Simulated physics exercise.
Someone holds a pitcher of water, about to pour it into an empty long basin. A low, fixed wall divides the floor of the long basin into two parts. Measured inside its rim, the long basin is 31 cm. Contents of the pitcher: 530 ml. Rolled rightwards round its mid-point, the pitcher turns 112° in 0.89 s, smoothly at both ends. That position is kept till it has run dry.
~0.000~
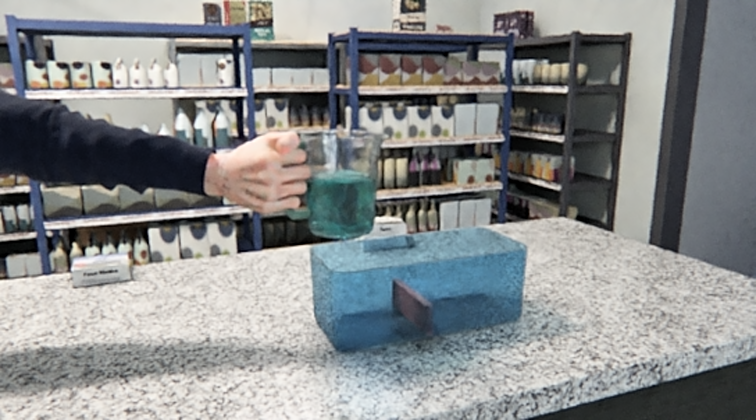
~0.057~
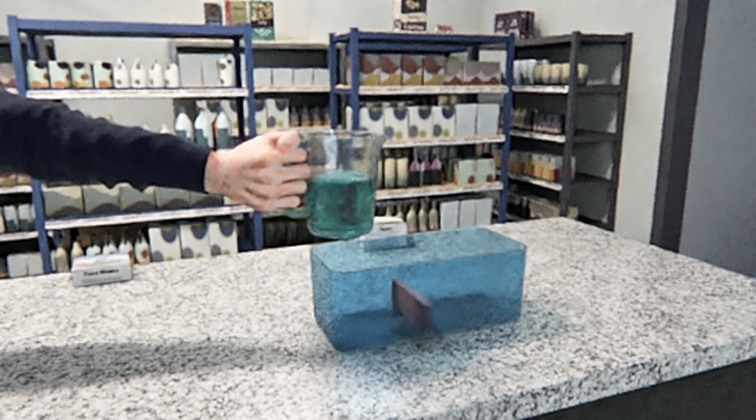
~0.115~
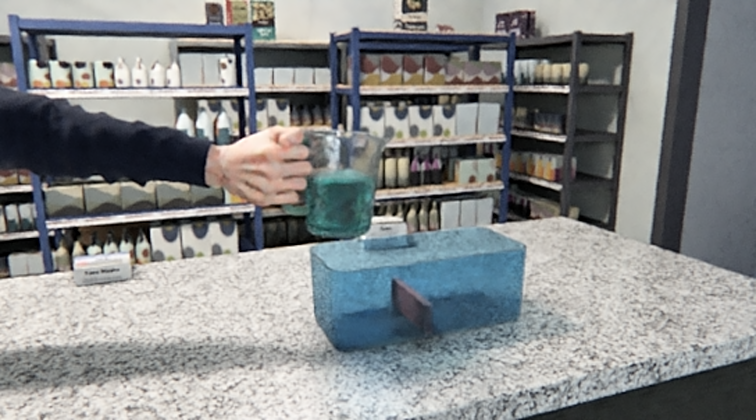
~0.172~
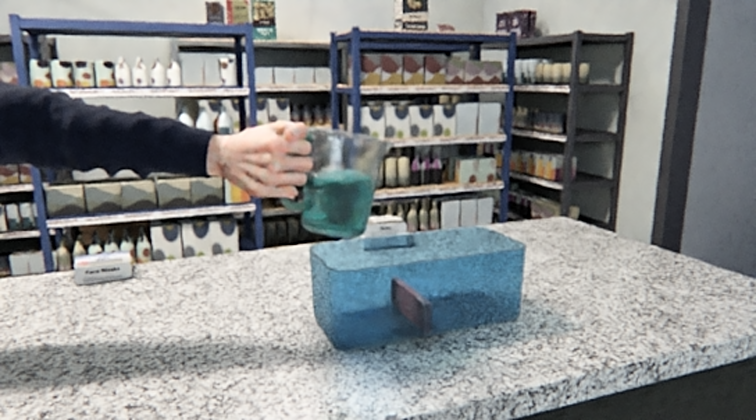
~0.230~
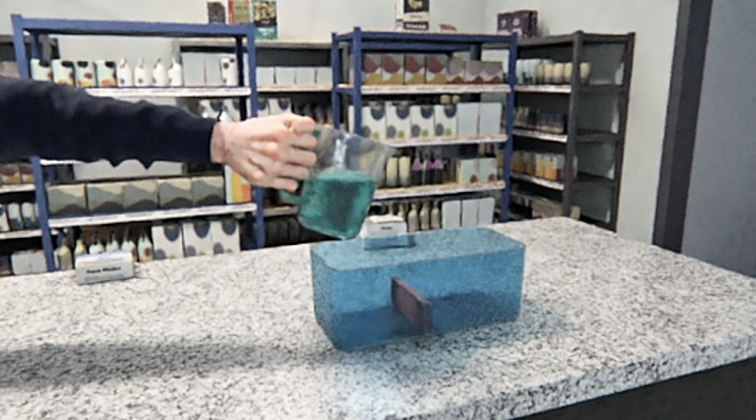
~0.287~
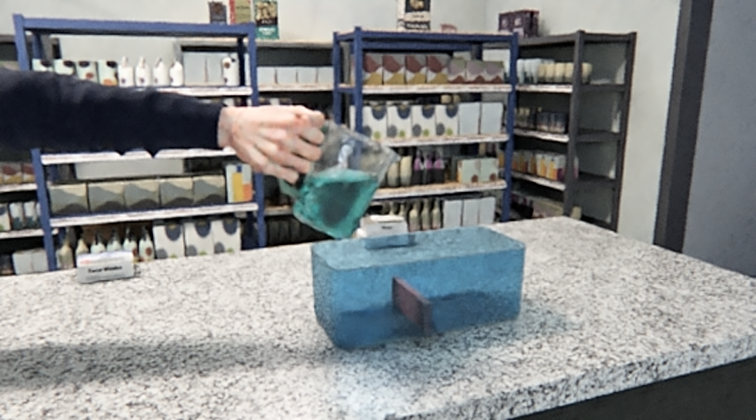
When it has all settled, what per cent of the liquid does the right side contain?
The right side contains about 62 per cent.
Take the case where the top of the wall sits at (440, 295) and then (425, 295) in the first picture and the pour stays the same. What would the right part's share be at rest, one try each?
10 in a hundred, followed by 15 in a hundred.
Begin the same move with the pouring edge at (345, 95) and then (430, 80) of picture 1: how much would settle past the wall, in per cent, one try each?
I'd say 5 percent on the first go, 80 percent on the next.
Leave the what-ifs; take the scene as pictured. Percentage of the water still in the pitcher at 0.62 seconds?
Close to 84 in a hundred.
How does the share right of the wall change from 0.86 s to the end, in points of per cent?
It climbs by roughly 10 per cent.
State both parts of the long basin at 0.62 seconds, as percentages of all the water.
Around 0 percent on the left and 3 on the right.
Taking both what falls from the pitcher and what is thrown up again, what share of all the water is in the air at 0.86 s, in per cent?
It comes to some 10 percent of the total.
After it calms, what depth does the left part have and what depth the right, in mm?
12 mm left, 16 mm right.
Then, 0.62 s in, the tilt is 88° and 83 per cent is still to pour, 0 is left of the wall and 3 right of it.
Then, 0.86 s in, the tilt is 112° and 19 per cent is still to pour, 21 is left of the wall and 51 right of it.
Then, 1.11 s in, the tilt is 112° and 1 per cent is still to pour, 37 is left of the wall and 61 right of it.
Then, 1.39 s in, the tilt is 112° and 0 per cent is still to pour, 38 is left of the wall and 61 right of it.
Finally, 38 per cent lies left of the wall, 62 right of it and 1 outside.
